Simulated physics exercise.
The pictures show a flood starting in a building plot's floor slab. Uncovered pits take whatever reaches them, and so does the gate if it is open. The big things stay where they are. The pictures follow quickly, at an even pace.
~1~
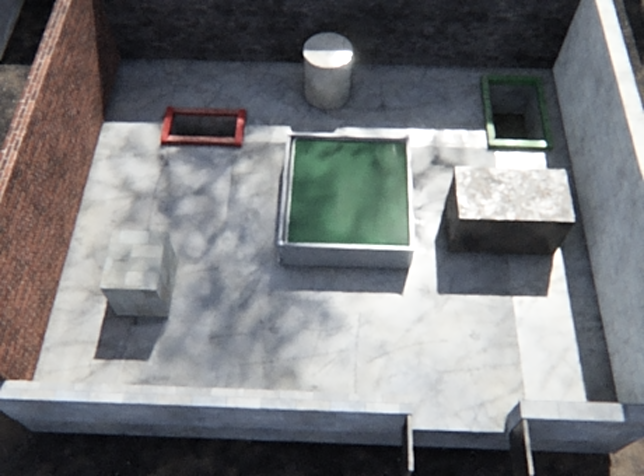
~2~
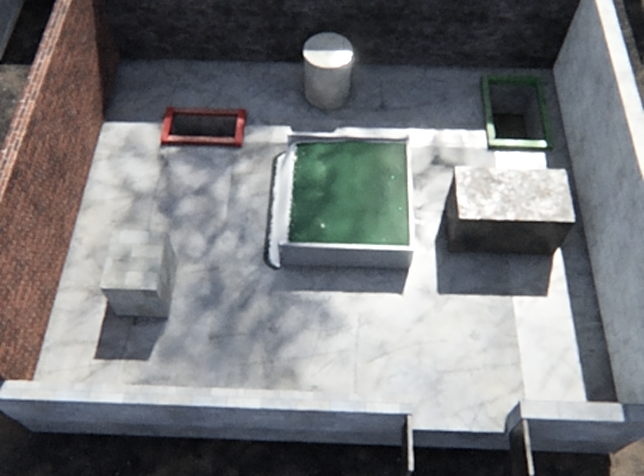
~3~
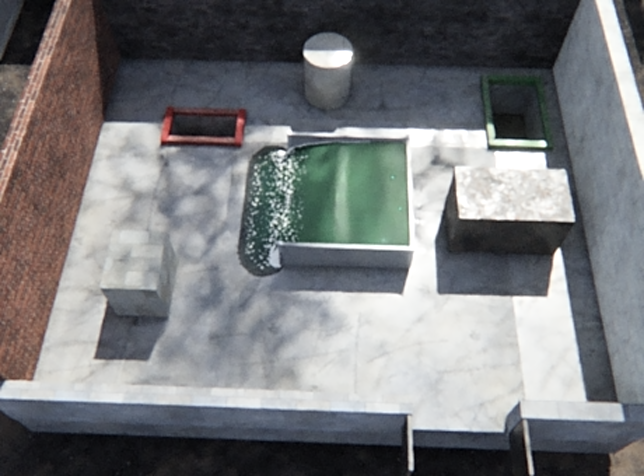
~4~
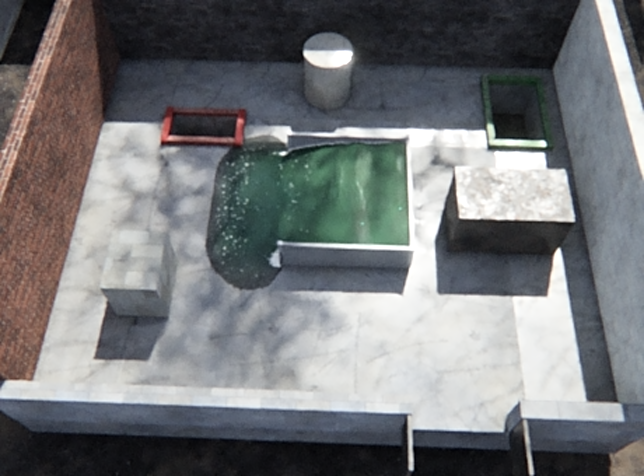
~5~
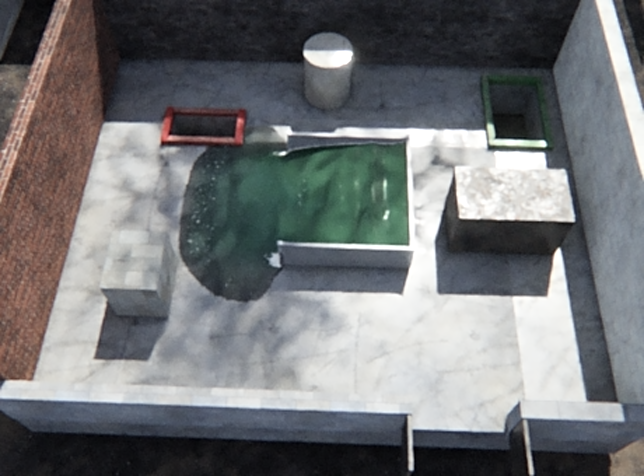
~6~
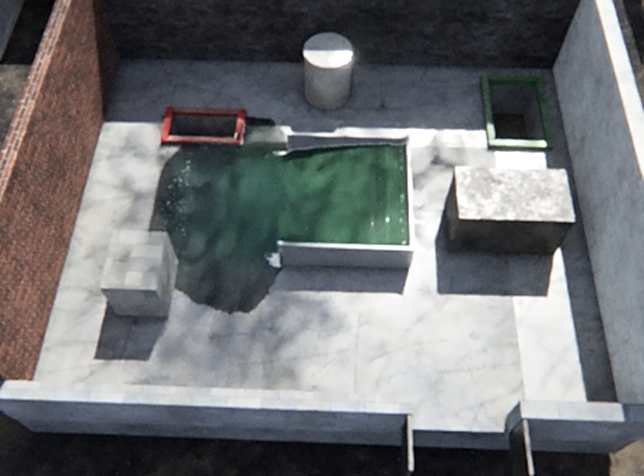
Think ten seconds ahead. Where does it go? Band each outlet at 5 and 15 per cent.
The gate takes less than 5 %; the red pit takes less than 5 %; the green pit takes less than 5 %.
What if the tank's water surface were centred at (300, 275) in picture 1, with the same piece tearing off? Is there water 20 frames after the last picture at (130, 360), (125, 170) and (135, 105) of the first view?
In turn: Awash, flooded, wet.
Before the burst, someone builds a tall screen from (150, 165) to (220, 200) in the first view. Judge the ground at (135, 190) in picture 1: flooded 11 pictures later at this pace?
At that place: Under water.
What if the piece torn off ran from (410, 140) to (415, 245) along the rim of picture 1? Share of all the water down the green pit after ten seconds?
Roughly, in per cent: Green 10.
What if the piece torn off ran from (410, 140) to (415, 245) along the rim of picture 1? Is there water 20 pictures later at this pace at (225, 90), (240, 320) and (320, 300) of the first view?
In turn: No water, not flooded, no water.
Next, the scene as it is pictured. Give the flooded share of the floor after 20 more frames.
About 40 per cent.
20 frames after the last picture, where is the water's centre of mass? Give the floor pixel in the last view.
Roughly at (189, 212).
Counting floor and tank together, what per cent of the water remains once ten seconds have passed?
Near 98 in a hundred.
A moment on, water covers 20 % of the floor; the gate 0 %, the red pit 0 %, the green pit 0 %.
Next, water covers 30 % of the floor; the gate 0 %, the red pit 1 %, the green pit 0 %.
Then, water covers 40 % of the floor; the gate 0 %, the red pit 2 %, the green pit 0 %.
Later, water covers 60 % of the floor; the gate 0 %, the red pit 2 %, the green pit 0 %.
In the end, water covers 90 % of the floor; the gate 1 %, the red pit 2 %, the green pit 0 %.
